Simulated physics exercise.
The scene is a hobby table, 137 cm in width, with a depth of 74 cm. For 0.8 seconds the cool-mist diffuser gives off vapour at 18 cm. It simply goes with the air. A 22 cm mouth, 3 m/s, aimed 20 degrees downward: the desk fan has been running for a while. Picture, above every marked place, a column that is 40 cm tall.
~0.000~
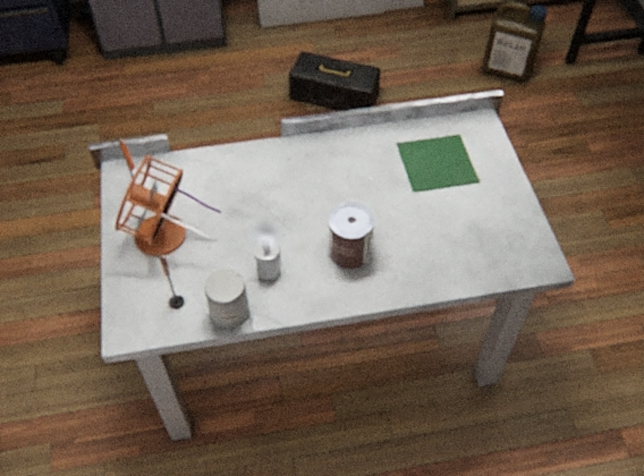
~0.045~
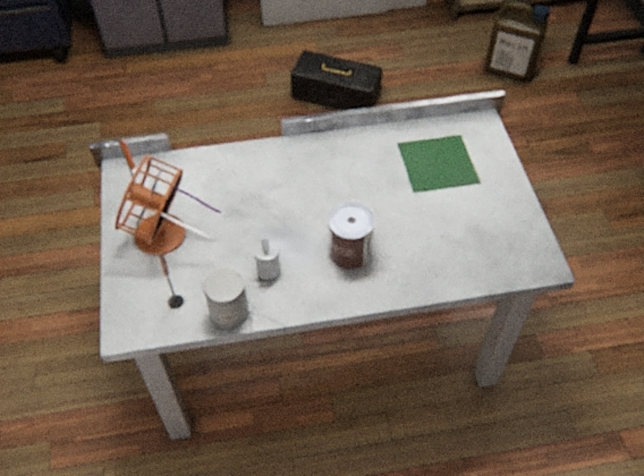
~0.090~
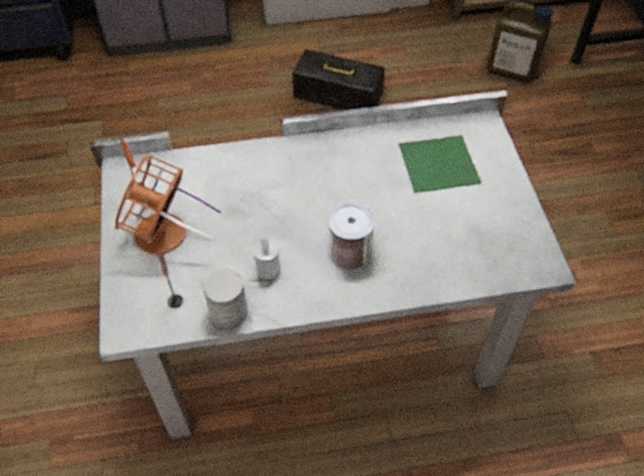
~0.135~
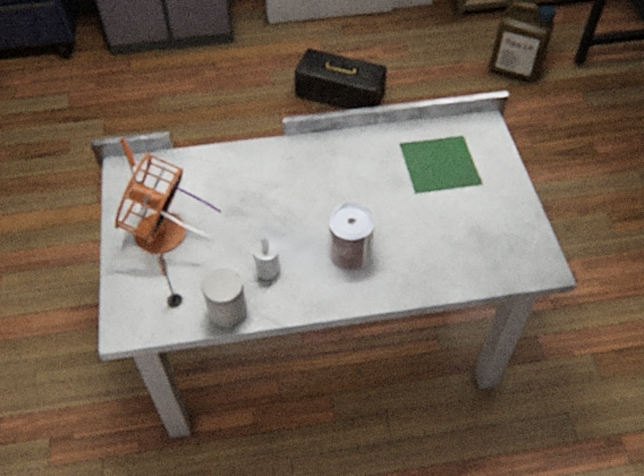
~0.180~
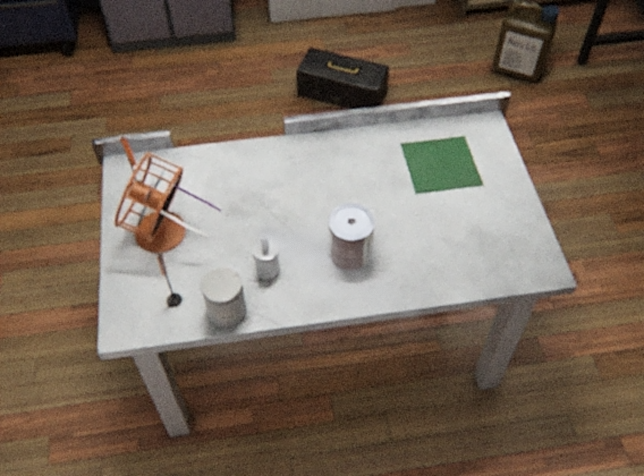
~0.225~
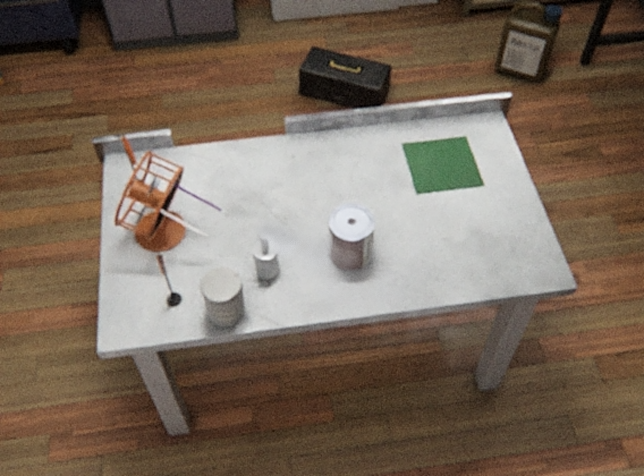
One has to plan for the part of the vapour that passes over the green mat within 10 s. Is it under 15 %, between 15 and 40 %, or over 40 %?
For the green mat I expect not even 15 %.
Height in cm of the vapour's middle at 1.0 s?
Roughly 18 cm up.
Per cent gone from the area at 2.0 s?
Some 90 in a hundred.
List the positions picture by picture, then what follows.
In the first picture, the vapour is thickest near (265, 236), the cool-mist diffuser stands at (266, 242) and the desk fan is at (150, 200).
In the second picture, the vapour is thickest near (287, 242) and reaches out to (307, 253) and the green mat is centred on (438, 163).
In the third picture, the vapour is thickest near (300, 245) and reaches out to (339, 268), a ribbon ends at (134, 168) and a ribbon ends at (166, 275).
In the fourth picture, the vapour is thickest near (314, 251) and reaches out to (376, 286), the top of a tin is at (352, 221) and the top of a jar is at (222, 284).
In the fifth picture, the vapour is thickest near (328, 256) and reaches out to (408, 304).
In the sixth picture, the vapour is thickest near (337, 259) and reaches out to (440, 318), a ribbon ends at (135, 164) and a ribbon ends at (165, 274).
By 1.0 s we count, 0 % has passed over the green mat, with 54 % still about or yet to come, and the middle of the rest is near (480, 296).
By 2.0 s we count, 0 % has passed over the green mat, with 12 % still about or yet to come.
By 4.0 s we count, 0 % has passed over the green mat, with 1 % still about or yet to come.
By 10.0 s we count, 0 % has passed over the green mat, with 0 % still about or yet to come.
